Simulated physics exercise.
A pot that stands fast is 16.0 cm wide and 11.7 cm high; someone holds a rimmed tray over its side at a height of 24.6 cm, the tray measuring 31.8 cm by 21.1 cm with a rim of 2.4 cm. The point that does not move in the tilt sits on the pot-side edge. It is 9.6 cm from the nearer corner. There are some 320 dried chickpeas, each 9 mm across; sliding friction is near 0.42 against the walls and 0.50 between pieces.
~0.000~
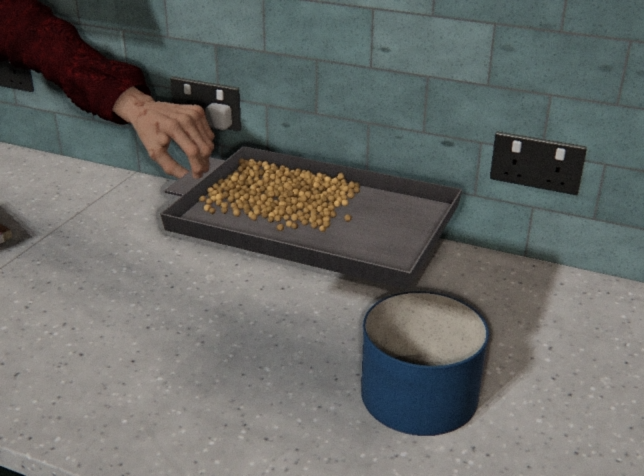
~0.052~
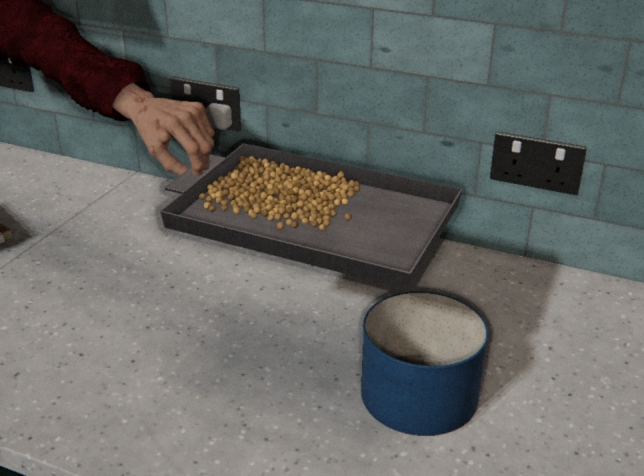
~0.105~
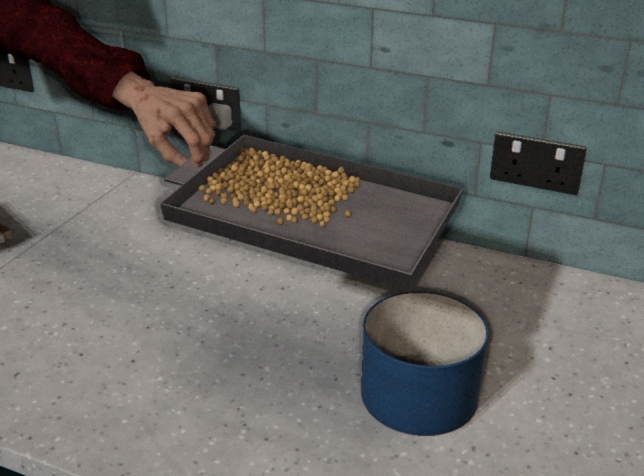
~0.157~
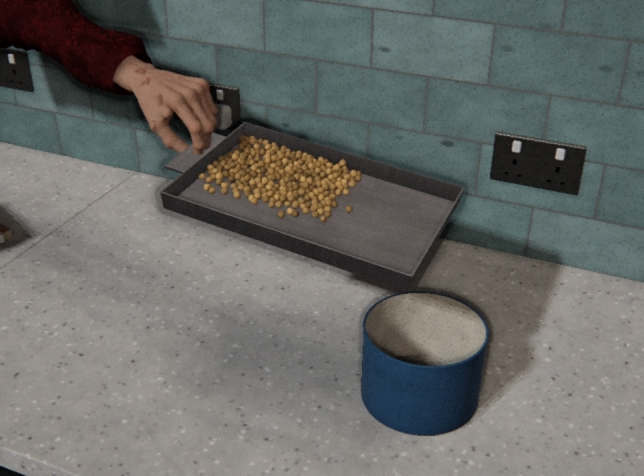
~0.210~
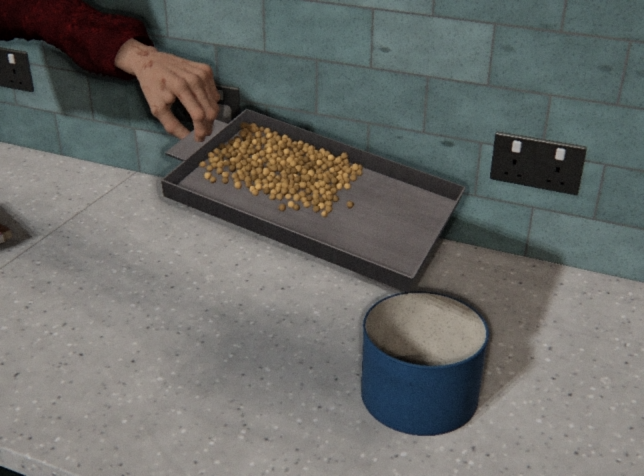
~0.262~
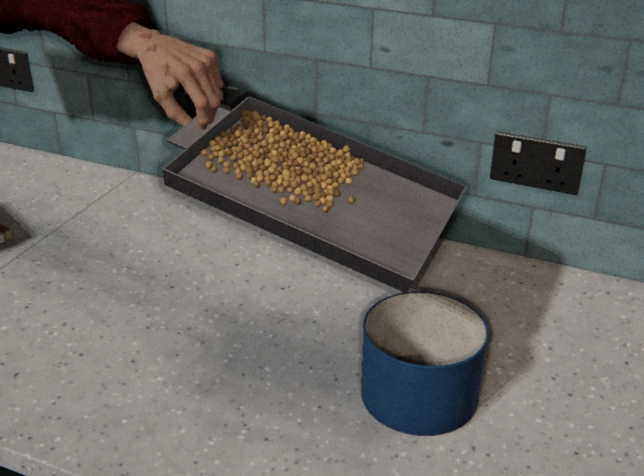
The footage shows a hand in a dark red sleeve gradually raising the left end of a dark rimmed tray of chickpeas, tilting it down toward a blue pot on the countertop, while the chickpeas stay clustered in place.
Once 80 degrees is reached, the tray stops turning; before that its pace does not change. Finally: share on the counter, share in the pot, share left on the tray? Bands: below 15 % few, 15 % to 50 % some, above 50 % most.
Result: Counter: Some, pot: Few, tray: Most.
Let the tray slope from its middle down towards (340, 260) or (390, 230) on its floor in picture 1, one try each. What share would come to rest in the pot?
That would be close to 0 per cent and then close to 5 per cent.
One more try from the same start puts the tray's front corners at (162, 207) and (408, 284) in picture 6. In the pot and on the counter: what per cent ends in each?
You'd end with pot at 0 and counter at 10.
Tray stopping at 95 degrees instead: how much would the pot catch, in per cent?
Then about 25 per cent.
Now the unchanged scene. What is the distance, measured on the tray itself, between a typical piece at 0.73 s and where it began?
Around 13 centimetres.
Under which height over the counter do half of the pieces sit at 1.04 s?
Height: Around 26 cm.
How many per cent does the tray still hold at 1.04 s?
Roughly 70 percent of the load, I'd say.
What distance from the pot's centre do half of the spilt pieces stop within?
Some 20 cm, give or take.
After 0.73 s, tilt 46 degrees; the tray holds 100 %, the pot 0 %.
After 1.04 s, tilt 67 degrees; the tray holds 70 %, the pot 0 %.
After 1.44 s, tilt 80 degrees; the tray holds 65 %, the pot 5 %.
By 2.0 s all is still; counter 35 %, pot 5 %, tray 65 %.
